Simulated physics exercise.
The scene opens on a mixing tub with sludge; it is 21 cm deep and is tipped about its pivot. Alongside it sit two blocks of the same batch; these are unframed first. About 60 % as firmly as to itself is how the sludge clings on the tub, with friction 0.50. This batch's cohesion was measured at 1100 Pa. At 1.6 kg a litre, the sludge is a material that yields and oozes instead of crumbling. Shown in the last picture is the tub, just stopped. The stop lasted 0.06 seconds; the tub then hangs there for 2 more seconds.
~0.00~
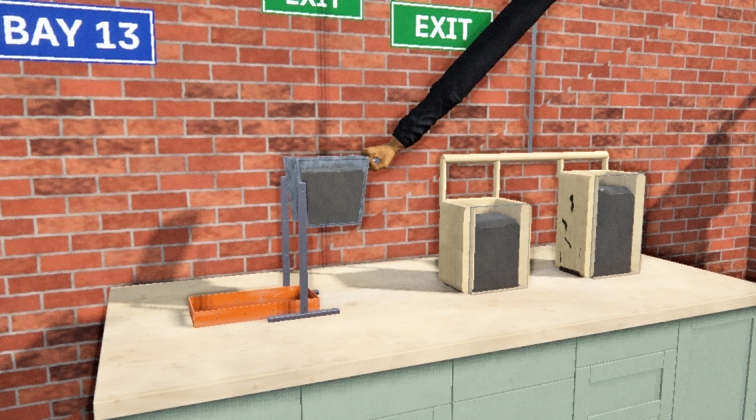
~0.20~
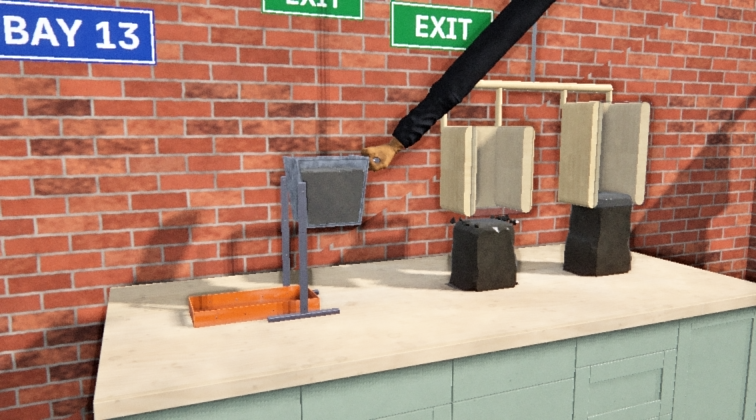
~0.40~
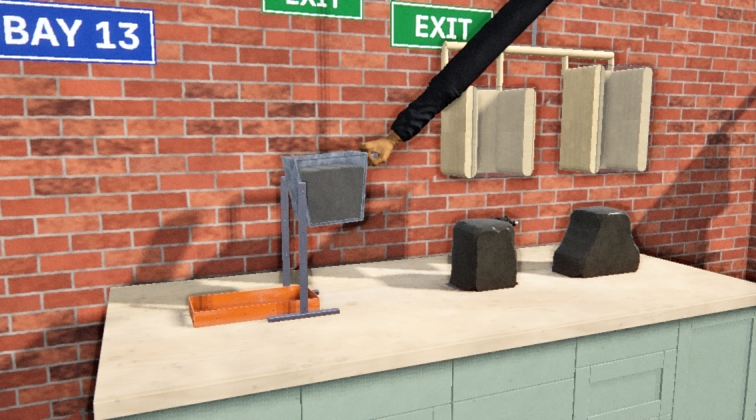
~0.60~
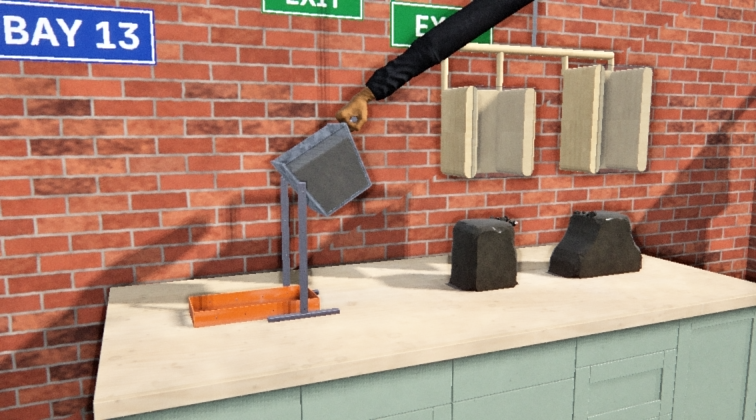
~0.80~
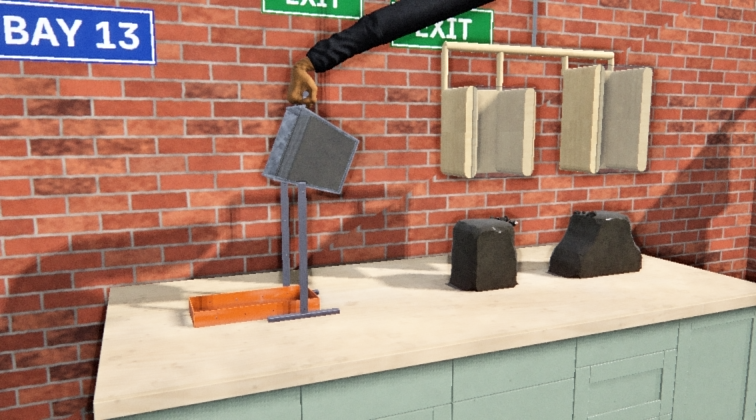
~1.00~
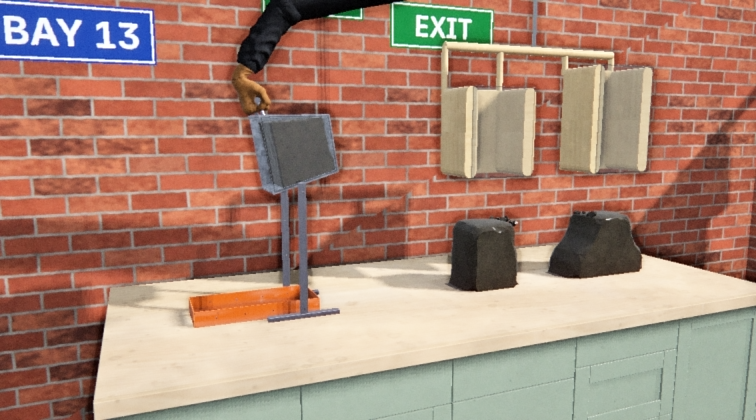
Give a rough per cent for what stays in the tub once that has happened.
Roughly 0 per cent stays in the tub.
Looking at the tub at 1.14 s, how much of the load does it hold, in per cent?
Roughly 95 per cent.
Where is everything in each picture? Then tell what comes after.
Handle-side rim at (367, 158), tilt 0 degrees; highest point of the sludge at (312, 172); test blocks 26 cm, 37 cm high (left to right), in the first picture.
Handle-side rim at (367, 158), tilt 0 degrees; highest point of the sludge at (312, 172); test blocks 26 cm, 34 cm high (left to right), in the second picture.
Handle-side rim at (365, 154), tilt 4 degrees; highest point of the sludge at (358, 166); test blocks 26 cm, 27 cm high (left to right), in the third picture.
Handle-side rim at (344, 125), tilt 32 degrees; highest point of the sludge at (346, 139); test blocks 25 cm, 25 cm high (left to right), in the fourth picture.
Handle-side rim at (300, 108), tilt 68 degrees; highest point of the sludge at (311, 117); test blocks 25 cm, 25 cm high (left to right), in the fifth picture.
Handle-side rim at (260, 118), tilt 99 degrees; highest point of the sludge at (319, 118); test blocks 25 cm, 25 cm high (left to right), in the sixth picture.
By 1.14 s, the tub is at 99 degrees and holds 97 %.
By 1.31 s, the tub is at 99 degrees and holds 62 %.
By 1.48 s, the tub is at 99 degrees and holds 16 %.
By 1.65 s, the tub is at 99 degrees and holds 0 %.
By 3.00 s, at the end, the tub is at 99 degrees and holds 0 %.
